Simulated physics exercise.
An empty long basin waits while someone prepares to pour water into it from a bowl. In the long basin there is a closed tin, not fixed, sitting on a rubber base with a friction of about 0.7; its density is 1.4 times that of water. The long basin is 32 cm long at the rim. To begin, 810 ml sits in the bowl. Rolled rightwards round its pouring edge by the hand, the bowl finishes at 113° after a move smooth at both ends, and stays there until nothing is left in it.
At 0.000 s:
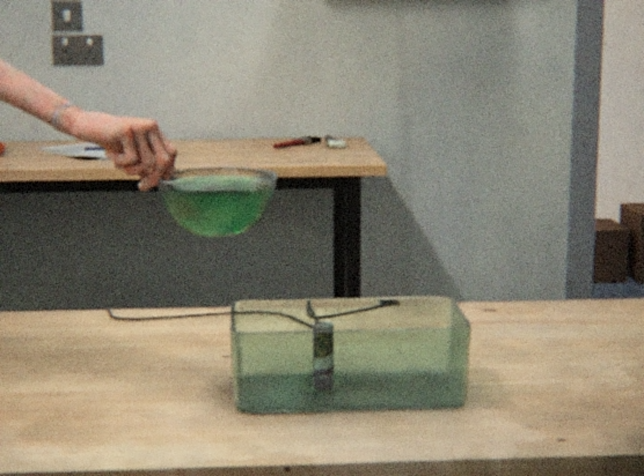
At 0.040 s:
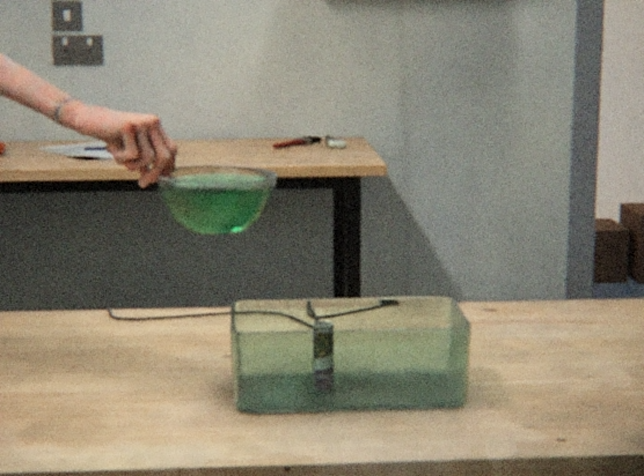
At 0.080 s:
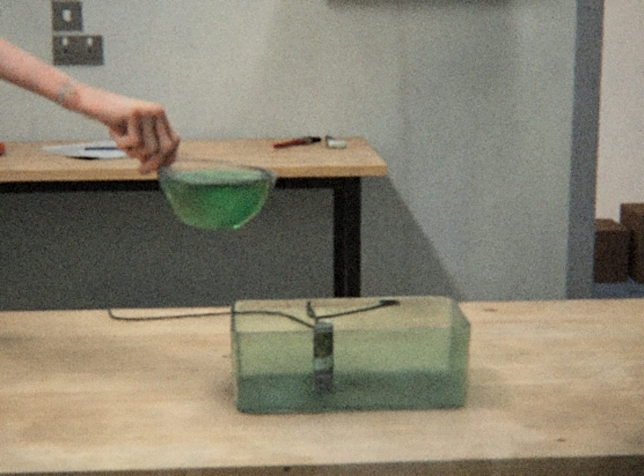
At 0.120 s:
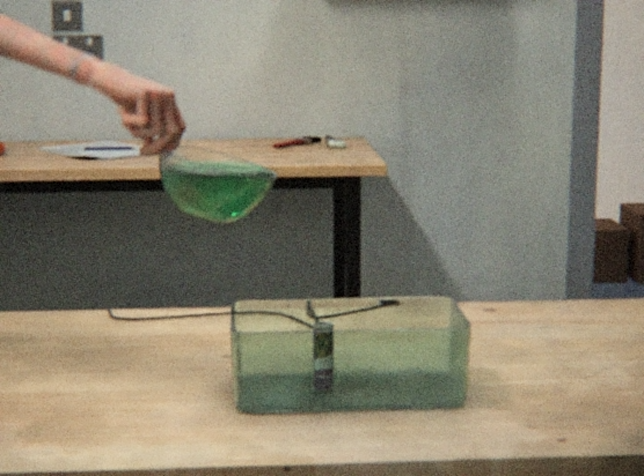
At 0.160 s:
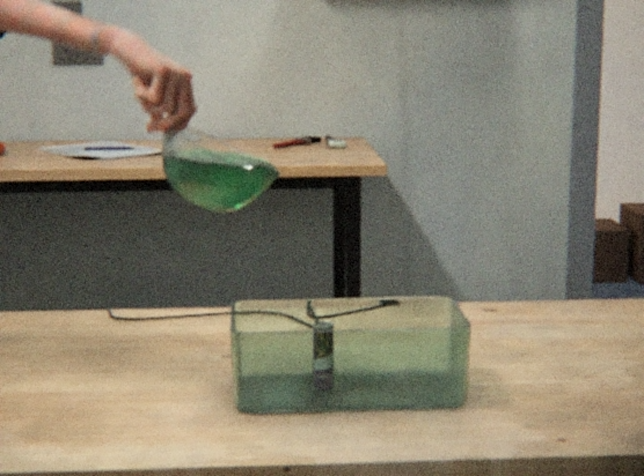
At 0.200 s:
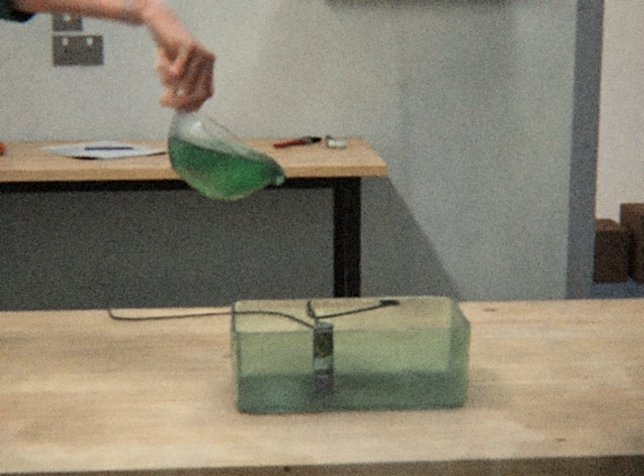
A hand reaches in from the left over a pale wooden table in a grey-walled room, seen from the side by a still camera. It grips a clear bowl of green liquid above a long, translucent greenish basin with a small dark container inside and a thin dark strand across its top. The hand rises and rolls the bowl steadily rightwards, the liquid shifting to its right lip.
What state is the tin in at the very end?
It tumbles over.
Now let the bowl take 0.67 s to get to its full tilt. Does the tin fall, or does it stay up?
The tin tips over.
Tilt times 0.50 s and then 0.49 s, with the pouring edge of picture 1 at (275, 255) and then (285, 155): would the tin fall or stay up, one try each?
First it stays on its base; then it tips over.
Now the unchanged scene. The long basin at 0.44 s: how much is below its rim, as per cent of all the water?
5 %, give or take.
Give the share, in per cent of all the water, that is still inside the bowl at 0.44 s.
18 %.
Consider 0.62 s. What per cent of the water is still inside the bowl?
0 in a hundred, give or take.
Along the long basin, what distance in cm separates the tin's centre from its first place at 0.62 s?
Reading: Roughly 0 cm.
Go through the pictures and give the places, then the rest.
In the first frame, it leans 0°; its right rim is at (276, 176); the water meets the walls at (161, 184) and (274, 183); the long basin's rim runs from (232, 318) to (462, 313); the tin's top is at (323, 327).
In the second frame, it leans 2°; its right rim is at (276, 176); the water meets the walls at (161, 183) and (274, 181).
In the third frame, it leans 7°; its right rim is at (276, 176); the water meets the walls at (161, 177) and (273, 176).
In the fourth frame, it leans 15°; its right rim is at (276, 177); the water meets the walls at (163, 168) and (275, 174); 1 per cent is over the edge.
In the fifth frame, it leans 26°; its right rim is at (275, 177); the water meets the walls at (165, 154) and (270, 169); 4 per cent is over the edge.
In the sixth frame, it leans 39°; its right rim is at (275, 177); the water meets the walls at (170, 136) and (257, 157); 8 per cent is over the edge.
By 0.44 s the tilt is 109° and 18 per cent is still to pour; the tin stands where it began.
By 0.62 s the tilt is 113° and 0 per cent is still to pour; the tin stands where it began.
By 0.80 s the tilt is 113° and 0 per cent is still to pour; the tin leans 23°.
By 1.00 s the tilt is 113° and 0 per cent is still to pour; the tin lies on its side.
At rest the tin lies on its side.
